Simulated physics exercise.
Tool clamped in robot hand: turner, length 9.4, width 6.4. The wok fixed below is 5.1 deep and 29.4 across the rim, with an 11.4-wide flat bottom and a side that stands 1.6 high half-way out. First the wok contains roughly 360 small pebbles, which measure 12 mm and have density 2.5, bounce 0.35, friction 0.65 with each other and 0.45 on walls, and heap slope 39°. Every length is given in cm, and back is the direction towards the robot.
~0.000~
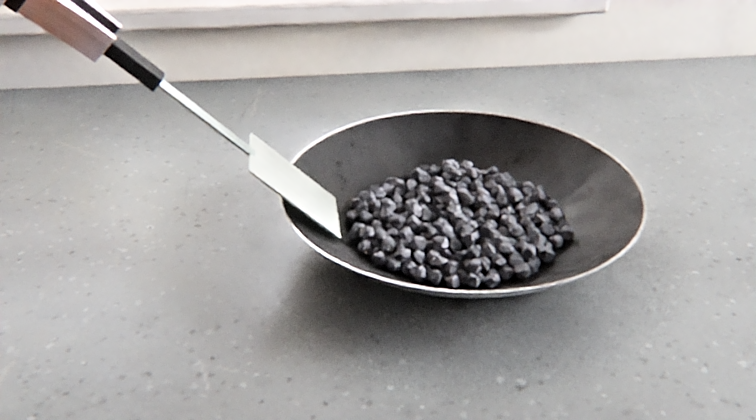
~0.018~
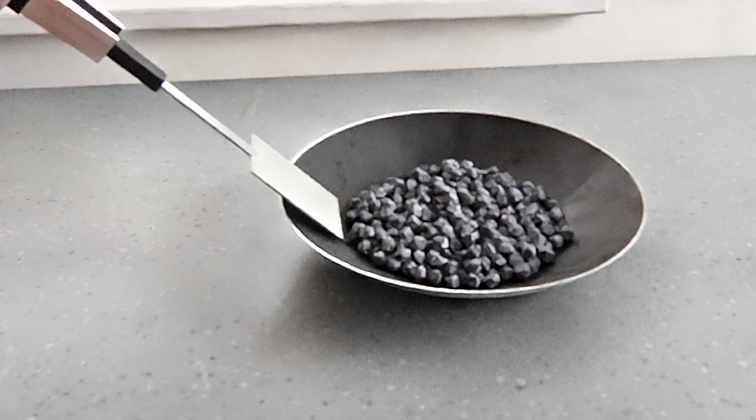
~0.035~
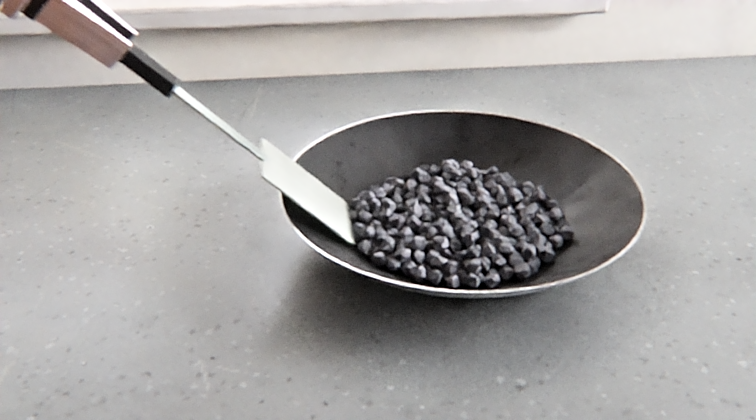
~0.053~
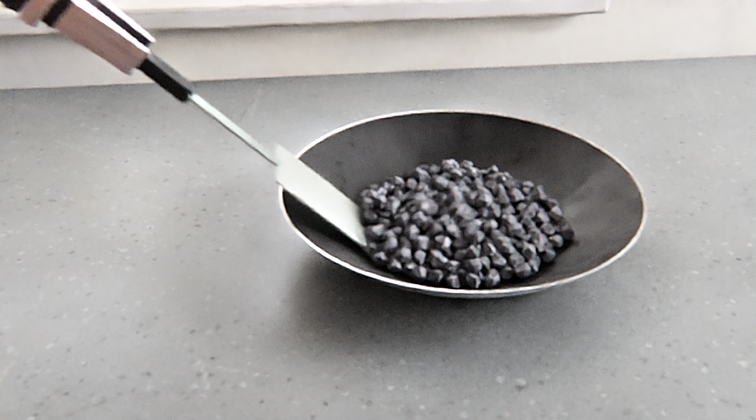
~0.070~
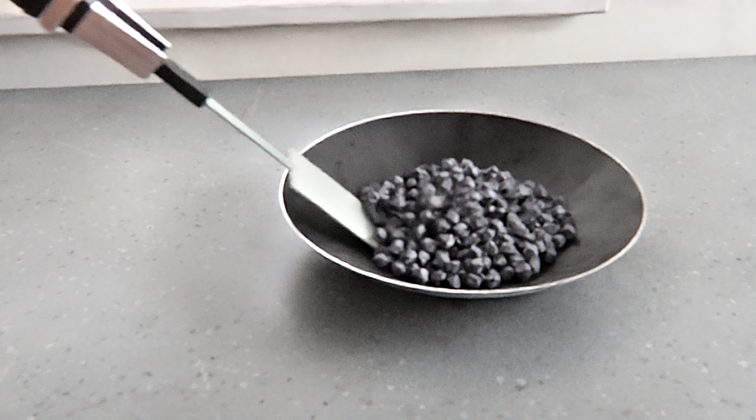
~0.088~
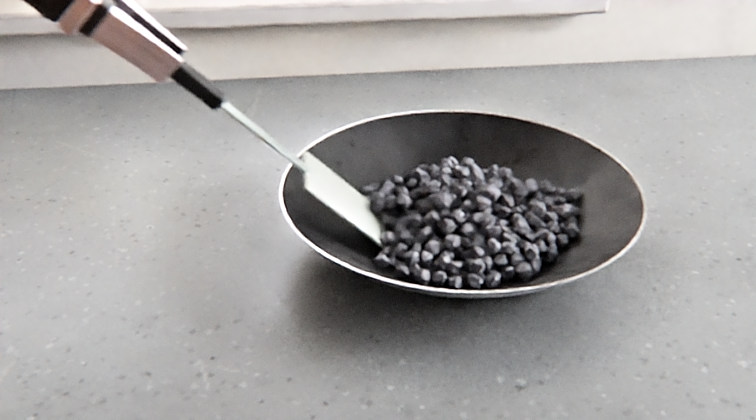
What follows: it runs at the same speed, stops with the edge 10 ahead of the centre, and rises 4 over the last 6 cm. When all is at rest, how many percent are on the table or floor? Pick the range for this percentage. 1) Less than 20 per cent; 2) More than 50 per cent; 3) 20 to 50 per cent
(1) Less than 20 per cent.
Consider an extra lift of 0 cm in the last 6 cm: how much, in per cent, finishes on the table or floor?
I'd say close to 15 per cent.
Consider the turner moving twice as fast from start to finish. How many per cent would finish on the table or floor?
Approx. 30 per cent.
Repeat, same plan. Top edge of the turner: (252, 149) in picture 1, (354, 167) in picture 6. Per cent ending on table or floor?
25 %.
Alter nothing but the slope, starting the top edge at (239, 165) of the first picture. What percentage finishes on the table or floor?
I'd estimate close to 15 per cent.
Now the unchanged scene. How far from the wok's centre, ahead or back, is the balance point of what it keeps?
I'd say it's roughly 4.5 cm toward the front.
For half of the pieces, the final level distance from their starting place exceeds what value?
Roughly 4 centimetres.
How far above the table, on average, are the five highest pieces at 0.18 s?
5 cm.
By 0.18 s, sloping 45°, highest piece 5 above the table; 360 in the wok.
By 0.28 s, sloping 45°, highest piece 7 above the table; 358 in the wok, 2 on the blade or in flight.
By 0.52 s, sloping 45°, highest piece 6 above the table; 312 in the wok, 44 on the table or floor, 4 on the blade or in flight.
By 1.57 s, sloping 45°, highest piece 6 above the table; 312 in the wok, 48 on the table or floor.
Final count, 312 in the wok, 48 on the table or floor. That is 13 % on the table or floor.
